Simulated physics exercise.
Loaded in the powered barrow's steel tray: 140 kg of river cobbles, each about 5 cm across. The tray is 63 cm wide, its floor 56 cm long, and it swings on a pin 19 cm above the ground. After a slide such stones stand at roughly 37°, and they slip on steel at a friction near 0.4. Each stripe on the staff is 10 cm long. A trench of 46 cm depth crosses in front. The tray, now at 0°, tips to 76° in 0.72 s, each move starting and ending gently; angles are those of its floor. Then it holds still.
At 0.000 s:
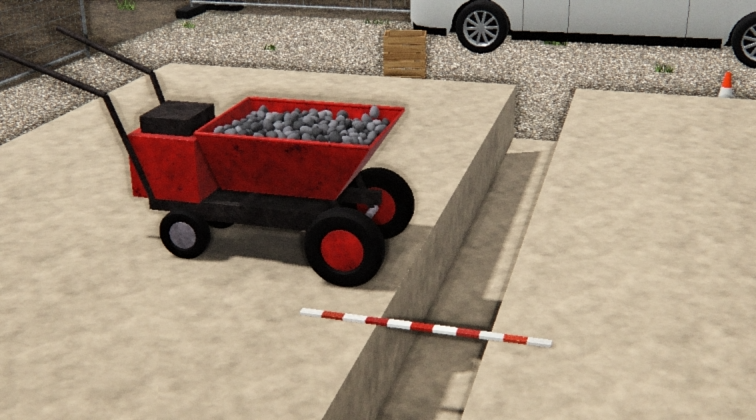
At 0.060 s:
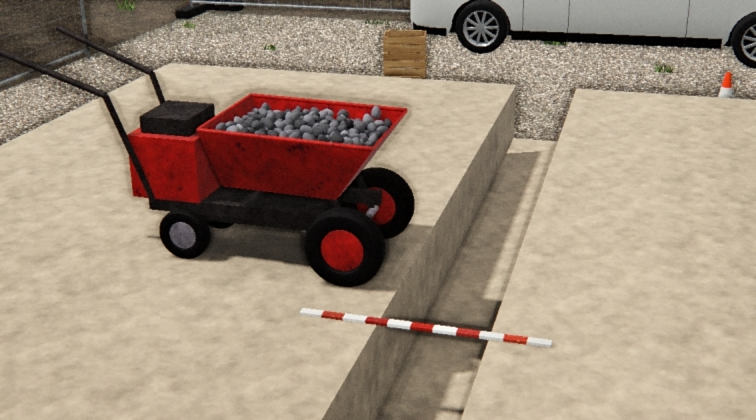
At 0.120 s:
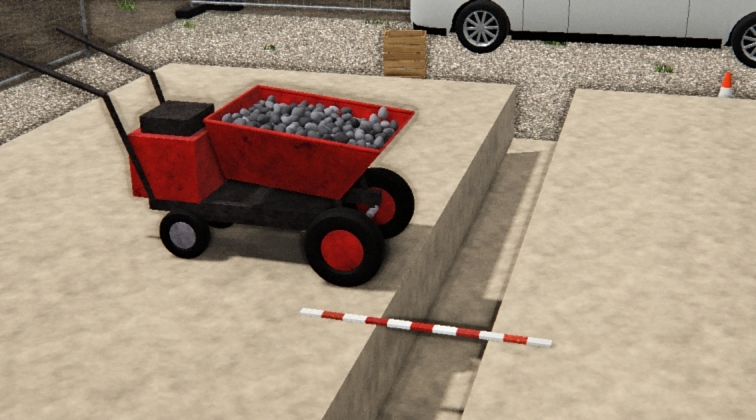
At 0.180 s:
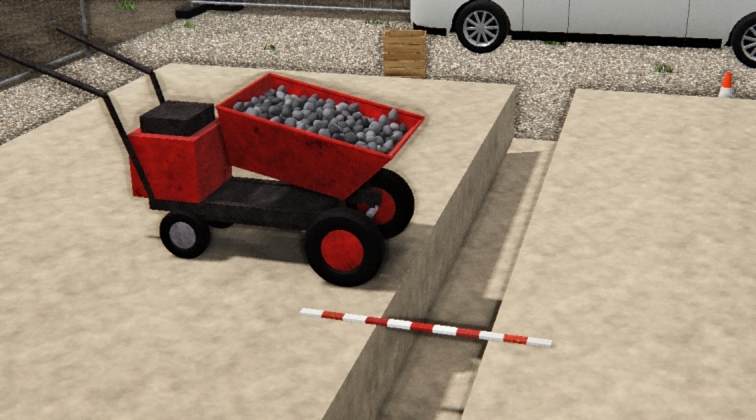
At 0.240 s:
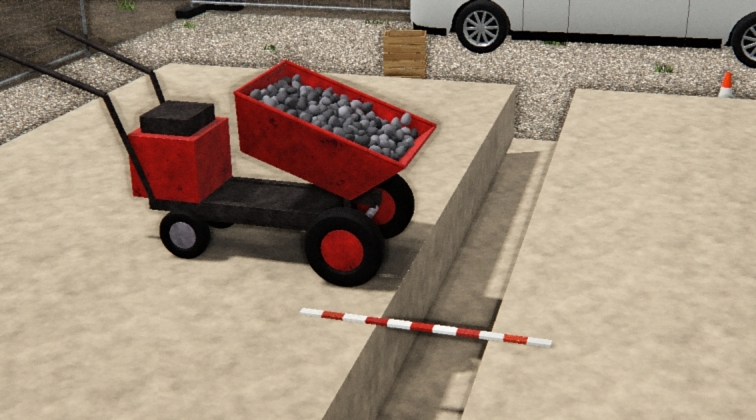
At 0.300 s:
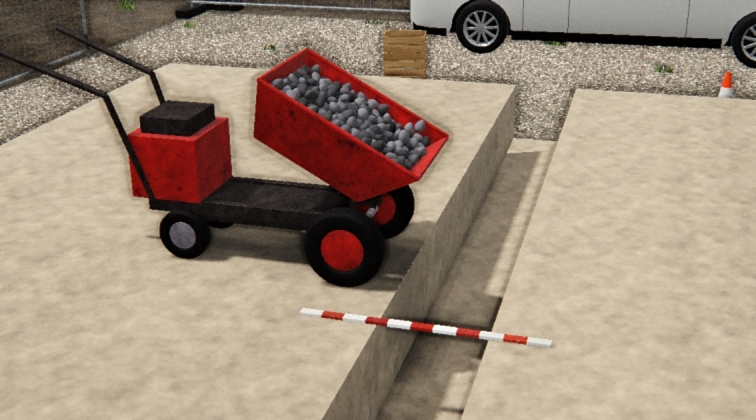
At first, a red powered barrow loaded with grey stones stands beside a trench, its tray level, with a red-and-white striped staff lying across the gap. The tray then starts to tilt gently, its rear rising and its front lip dipping to the right, until it slants steeply with the stones still inside.
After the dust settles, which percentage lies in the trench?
Roughly 47 per cent ends in the trench.
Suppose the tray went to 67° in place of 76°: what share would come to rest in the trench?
It would be near 45 per cent.
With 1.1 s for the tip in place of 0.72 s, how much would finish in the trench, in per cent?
Then about 60 per cent.
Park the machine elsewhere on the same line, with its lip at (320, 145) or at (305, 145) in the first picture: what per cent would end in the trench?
First some 95, then 100 per cent.
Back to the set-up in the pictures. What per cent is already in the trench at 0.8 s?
Some 20 per cent.
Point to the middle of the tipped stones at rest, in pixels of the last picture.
Around (526, 273).
After 0.5 s the floor is at 64°; 100 % in the tray; the foremost stones are at (461, 215).
After 0.8 s the floor is at 76°; 56 % in the tray, 18 % in the trench, 26 % past the trench; the foremost stones are at (561, 285).
After 1.2 s the floor is at 76°; 12 % in the tray, 35 % in the trench, 53 % past the trench; the foremost stones are at (725, 271).
After 3.1 s the floor is at 76°; 0 % in the tray, 47 % in the trench, 53 % past the trench; the foremost stones are past the picture's edge.
